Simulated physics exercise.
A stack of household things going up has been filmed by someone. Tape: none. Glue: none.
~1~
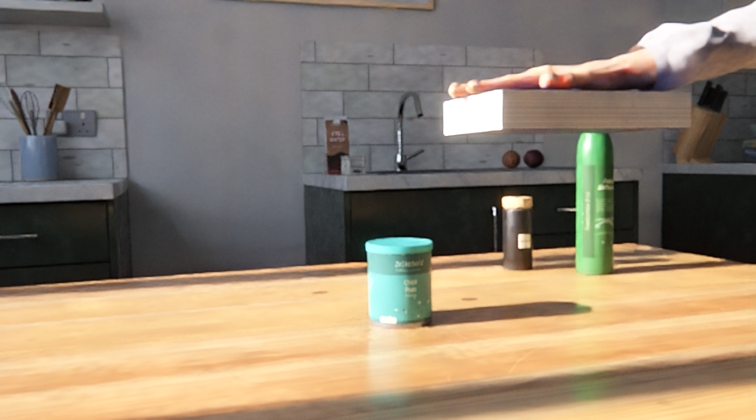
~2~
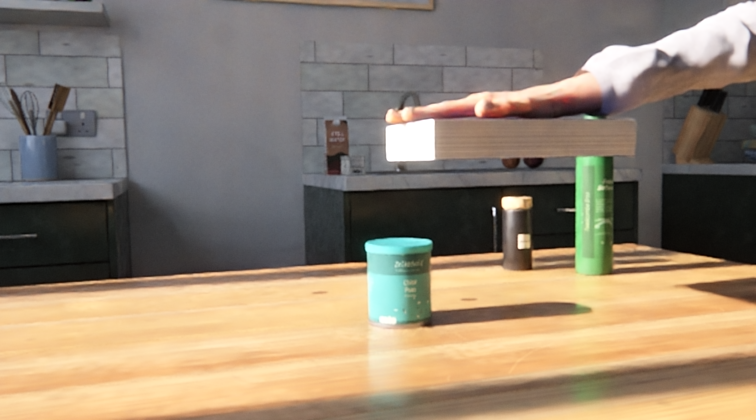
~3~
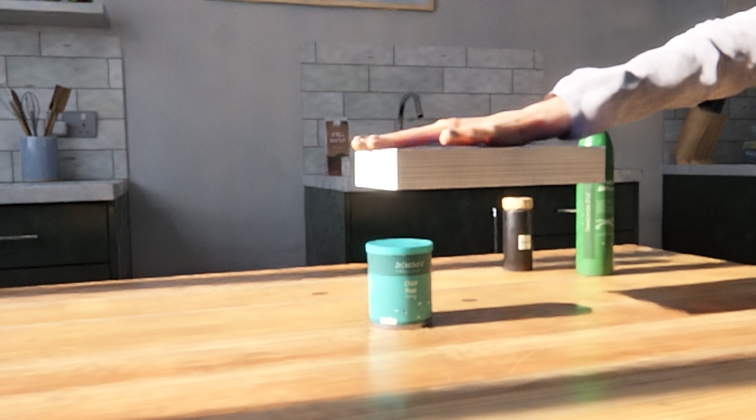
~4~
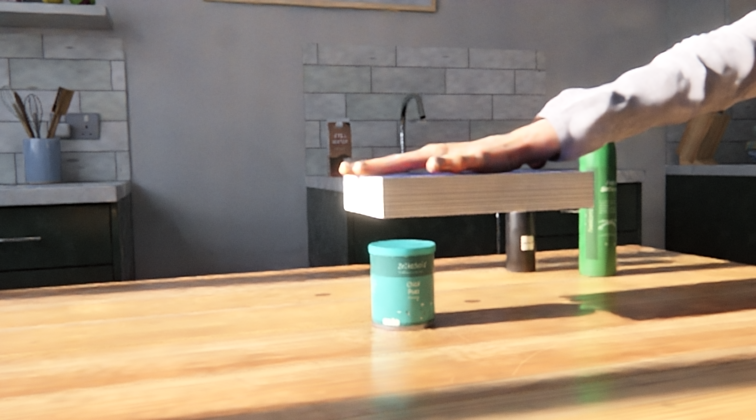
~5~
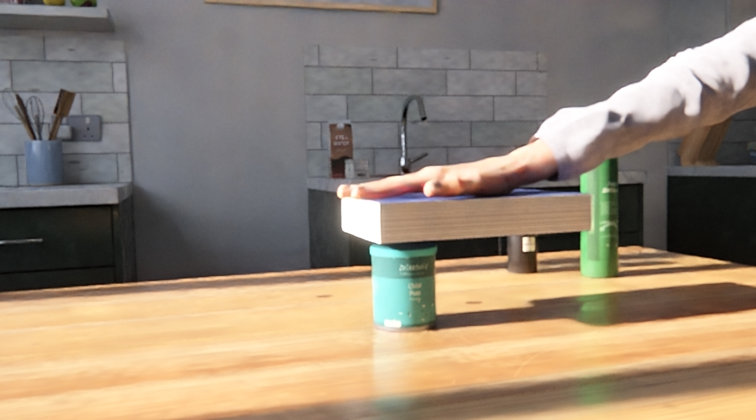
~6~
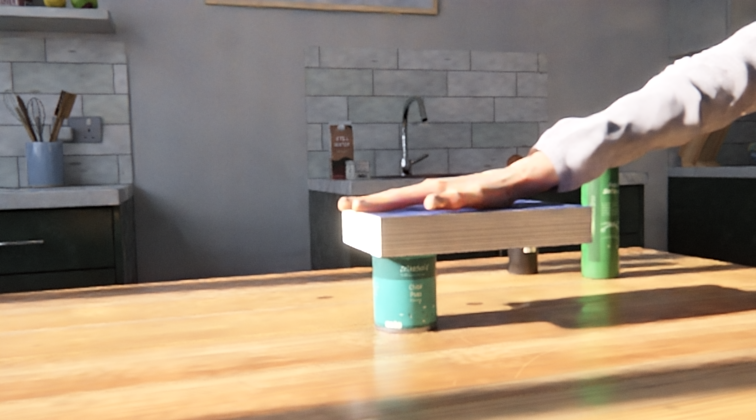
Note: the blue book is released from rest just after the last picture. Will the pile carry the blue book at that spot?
My guess is the pile will be unstable.
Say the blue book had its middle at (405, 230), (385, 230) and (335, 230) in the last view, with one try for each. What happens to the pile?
Stays standing, stays standing, topples over.
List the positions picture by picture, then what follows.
The first picture shows coming down; blue book (562, 114); black shaker (518, 233).
The second picture shows coming down; blue book (505, 141); green bottle (595, 195).
The third picture shows coming down; blue book (474, 166); turquoise tin (400, 283).
The fourth picture shows coming down; blue book (463, 191); black shaker (521, 235).
The fifth picture shows coming down; blue book (461, 213); green bottle (599, 197).
The sixth picture shows set down, still held; blue book (462, 225); turquoise tin (405, 286).
Then, 0.40 s on from there, blue book turned 37° from how it was put near (461, 242).
Then, 1.70 s on from there, blue book turned 38° from how it was put near (460, 242).
In the end, toppled in the pile, blue book; the other 3 unmoved. At the end, from the last picture's camera, blue book near (458, 241). The pile comes apart.
